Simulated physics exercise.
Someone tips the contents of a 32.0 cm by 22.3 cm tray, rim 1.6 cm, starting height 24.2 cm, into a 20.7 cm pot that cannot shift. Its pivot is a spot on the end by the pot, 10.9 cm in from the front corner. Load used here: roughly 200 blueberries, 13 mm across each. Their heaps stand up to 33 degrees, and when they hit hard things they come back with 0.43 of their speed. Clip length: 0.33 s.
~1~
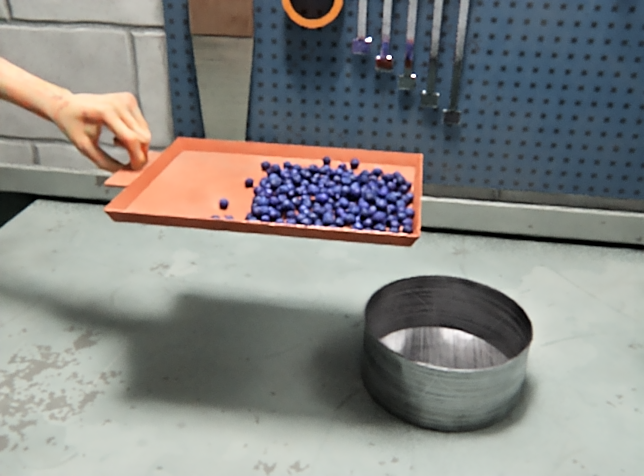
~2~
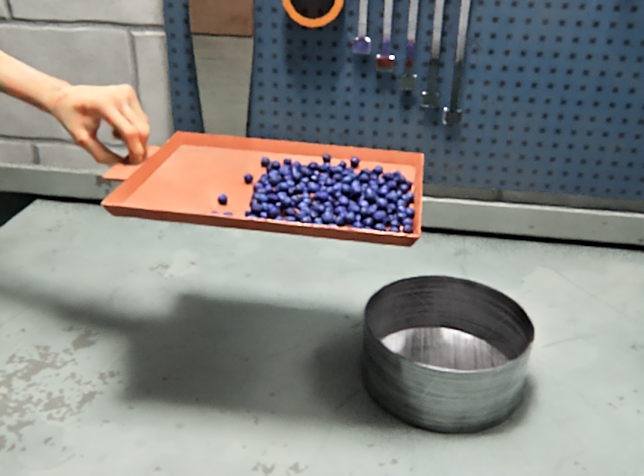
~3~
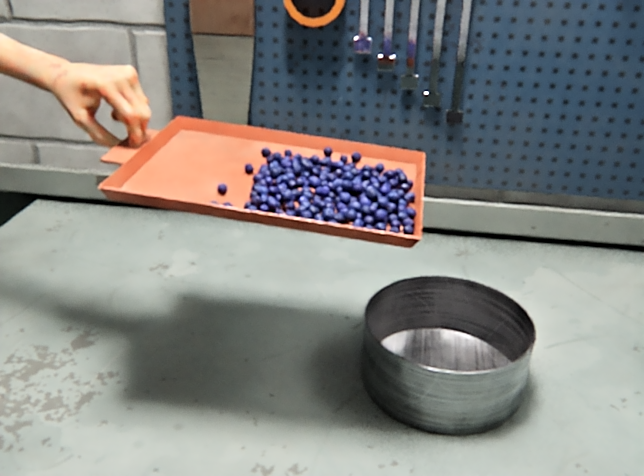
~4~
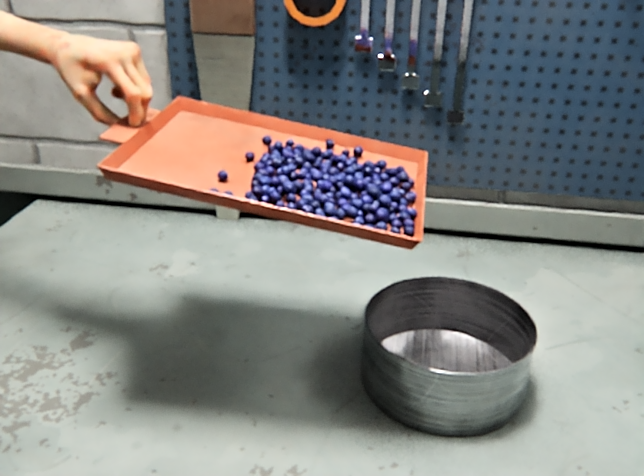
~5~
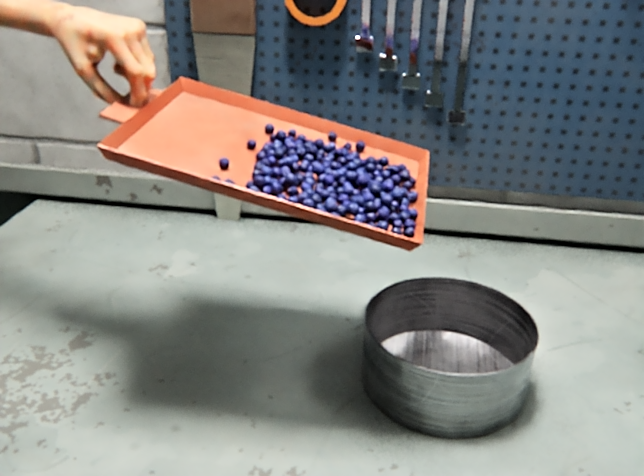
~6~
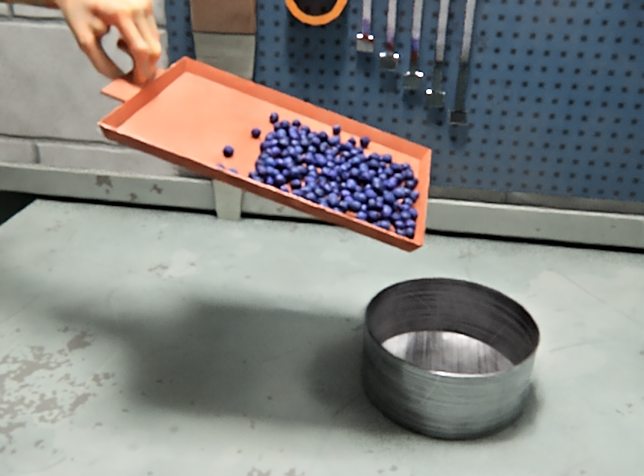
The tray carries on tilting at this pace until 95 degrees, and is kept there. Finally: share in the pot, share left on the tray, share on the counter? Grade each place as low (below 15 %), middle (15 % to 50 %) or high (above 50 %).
Pot - high; tray - low; counter - middle.
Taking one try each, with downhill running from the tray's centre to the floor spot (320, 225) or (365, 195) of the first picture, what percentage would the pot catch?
30 and 75 %.
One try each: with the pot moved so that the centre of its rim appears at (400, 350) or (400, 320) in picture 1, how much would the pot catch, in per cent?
First try about 75 per cent, second try about 65 per cent.
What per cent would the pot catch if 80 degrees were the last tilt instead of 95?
Around 70 in a hundred.
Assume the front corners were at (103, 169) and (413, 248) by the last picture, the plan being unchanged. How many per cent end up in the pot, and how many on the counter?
The pot gets 40 and the counter 60.
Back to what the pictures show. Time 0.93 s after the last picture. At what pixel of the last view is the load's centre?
Near (431, 224).
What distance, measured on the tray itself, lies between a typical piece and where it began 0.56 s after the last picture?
About 3 cm.
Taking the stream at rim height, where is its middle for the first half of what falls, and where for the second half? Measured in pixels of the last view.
(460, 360) or so first, later (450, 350).
Then, 0.56 s after the last picture, tilt 55 degrees; the tray holds 100 %, the pot 0 %.
Then, 0.93 s after the last picture, tilt 79 degrees; the tray holds 60 %, the pot 10 %.
Then, 1.39 s after the last picture, tilt 95 degrees; the tray holds 0 %, the pot 70 %.
In the end, pot 70 %, tray 0 %, counter 30 %.
